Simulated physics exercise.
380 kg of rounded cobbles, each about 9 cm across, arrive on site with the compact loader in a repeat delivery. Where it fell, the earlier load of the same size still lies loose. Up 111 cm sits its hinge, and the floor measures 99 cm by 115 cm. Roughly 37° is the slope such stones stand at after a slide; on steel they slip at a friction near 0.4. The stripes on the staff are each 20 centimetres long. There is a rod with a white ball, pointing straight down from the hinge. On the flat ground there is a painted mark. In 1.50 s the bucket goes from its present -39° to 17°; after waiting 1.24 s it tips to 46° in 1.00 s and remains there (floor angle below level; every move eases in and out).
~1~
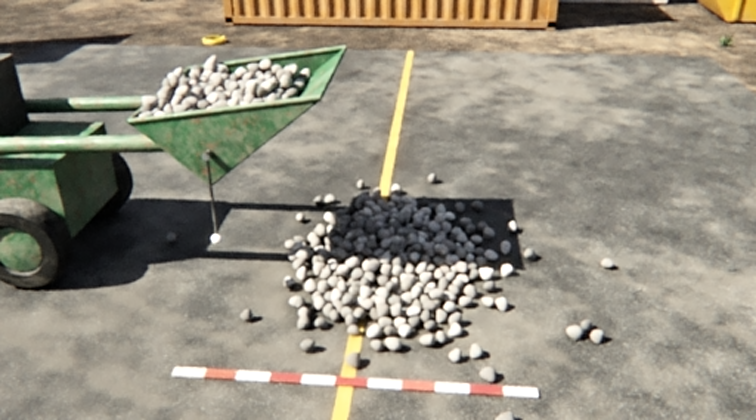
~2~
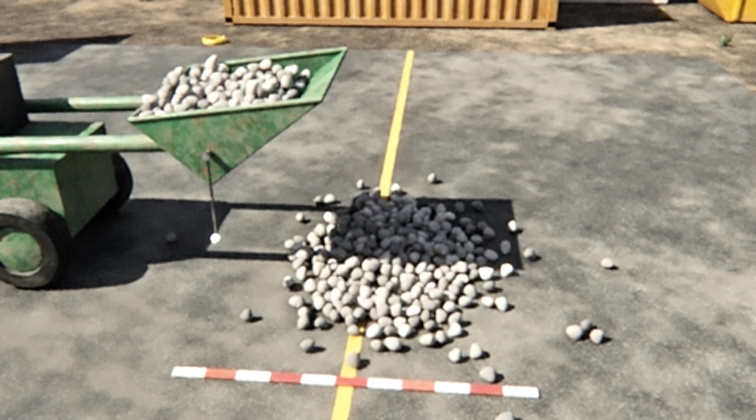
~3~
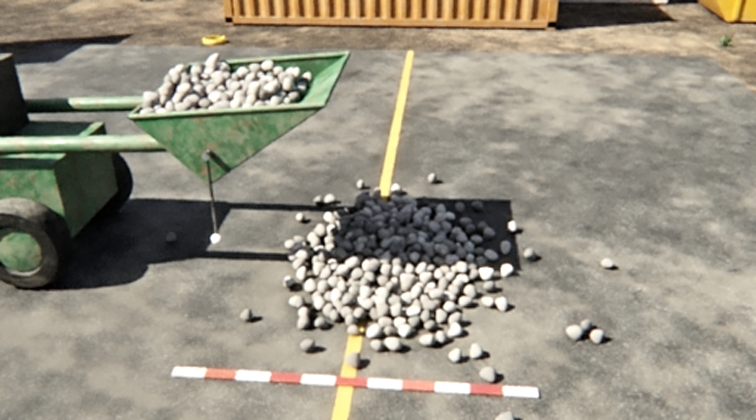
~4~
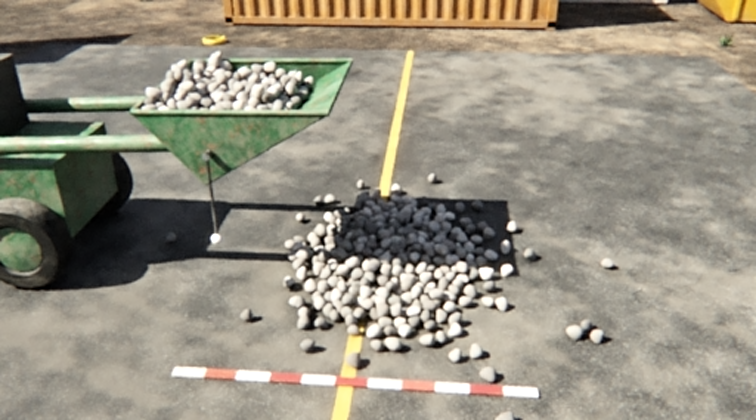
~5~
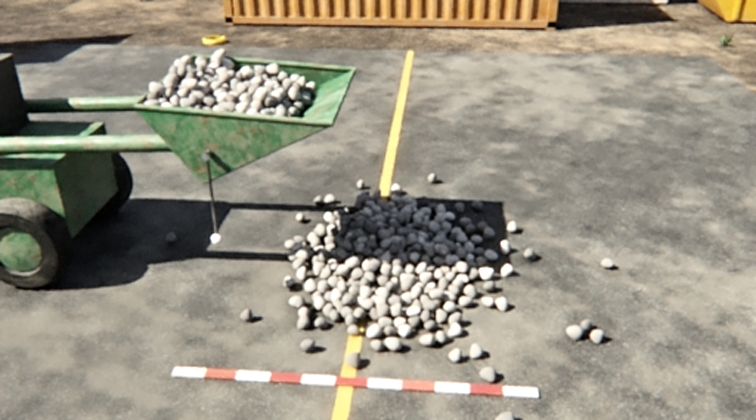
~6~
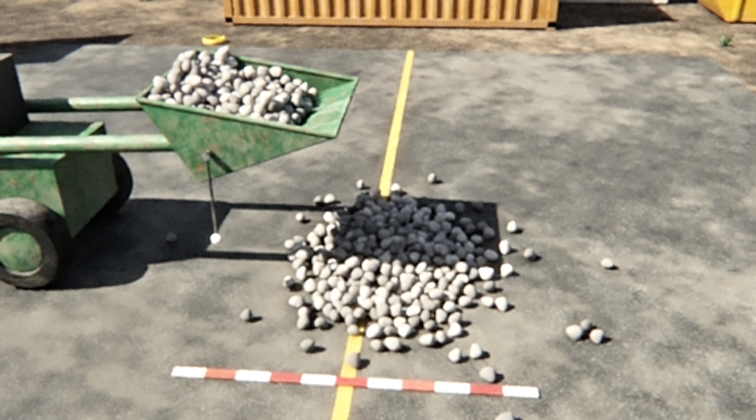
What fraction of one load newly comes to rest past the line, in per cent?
About 52 per cent.
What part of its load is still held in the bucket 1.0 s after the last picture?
About 95 percent.
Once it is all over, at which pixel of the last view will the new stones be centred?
Around (378, 238).
Then, 0.6 s after the last picture the floor is at 8°; in per cent of one load, 100 in the bucket, 37 short of the line, 63 past the line; the foremost stones are at (550, 278).
Then, 1.0 s after the last picture the floor is at 17°; in per cent of one load, 97 in the bucket, 40 short of the line, 63 past the line; the foremost stones are at (550, 278).
Then, 3.6 s after the last picture the floor is at 46°; in per cent of one load, 0 in the bucket, 86 short of the line, 115 past the line; the foremost stones are at (551, 278).
Then, 6.3 s after the last picture the floor is at 46°; in per cent of one load, 0 in the bucket, 86 short of the line, 115 past the line; the foremost stones are at (551, 278). Net gain past the line, 52.
